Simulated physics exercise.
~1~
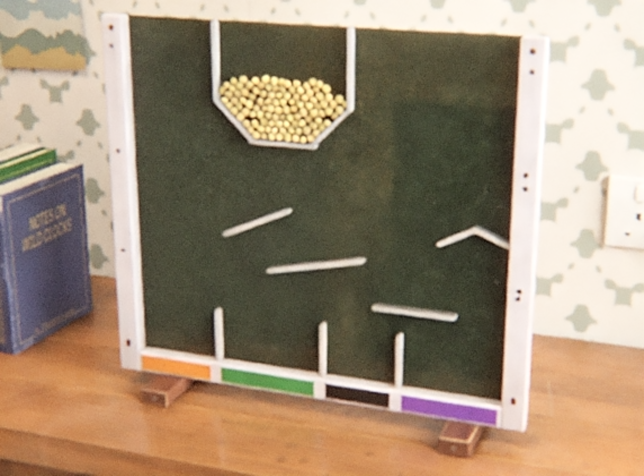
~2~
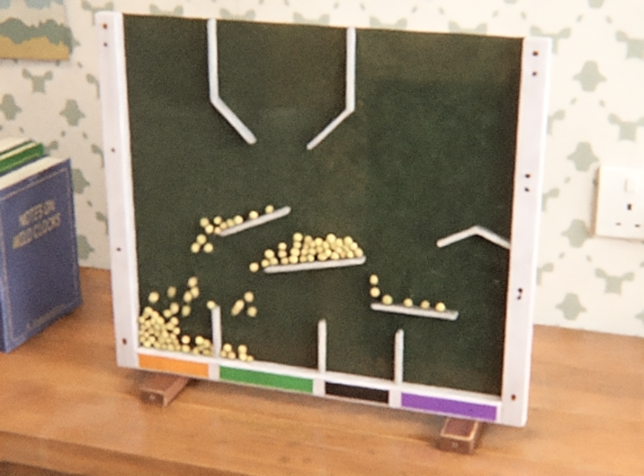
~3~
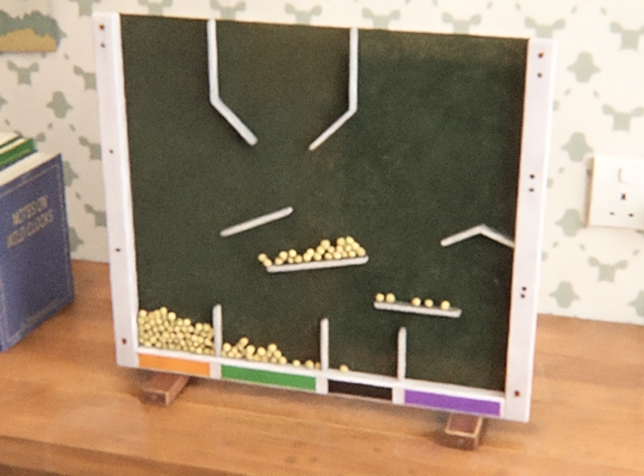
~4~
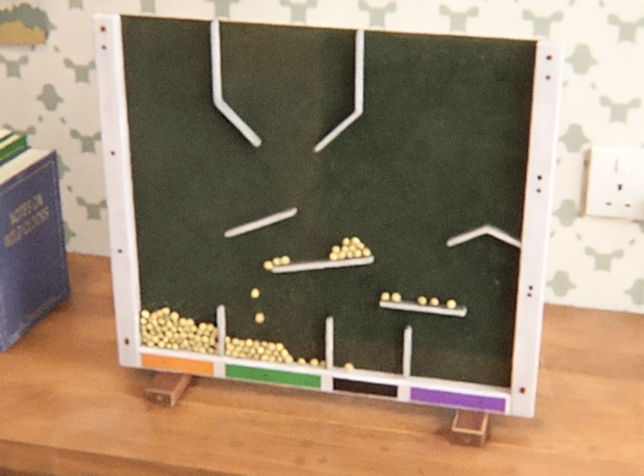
Pale yellow beads sit heaped in a hopper at the top of a flat, dark-backed dispenser standing on a wooden surface. The hopper's bottom opens and they pour down onto the slanted ledges below, many spilling left into the orange bin. Some begin landing in the green bin, while others pile on the middle ledge and a few rest on the lower right one. The upper left ledge clears as more beads slide off the middle ledge's left end. Finally, orange holds the biggest heap, green a smaller one, black barely any and purple none, with some beads still on two ledges and a couple falling.
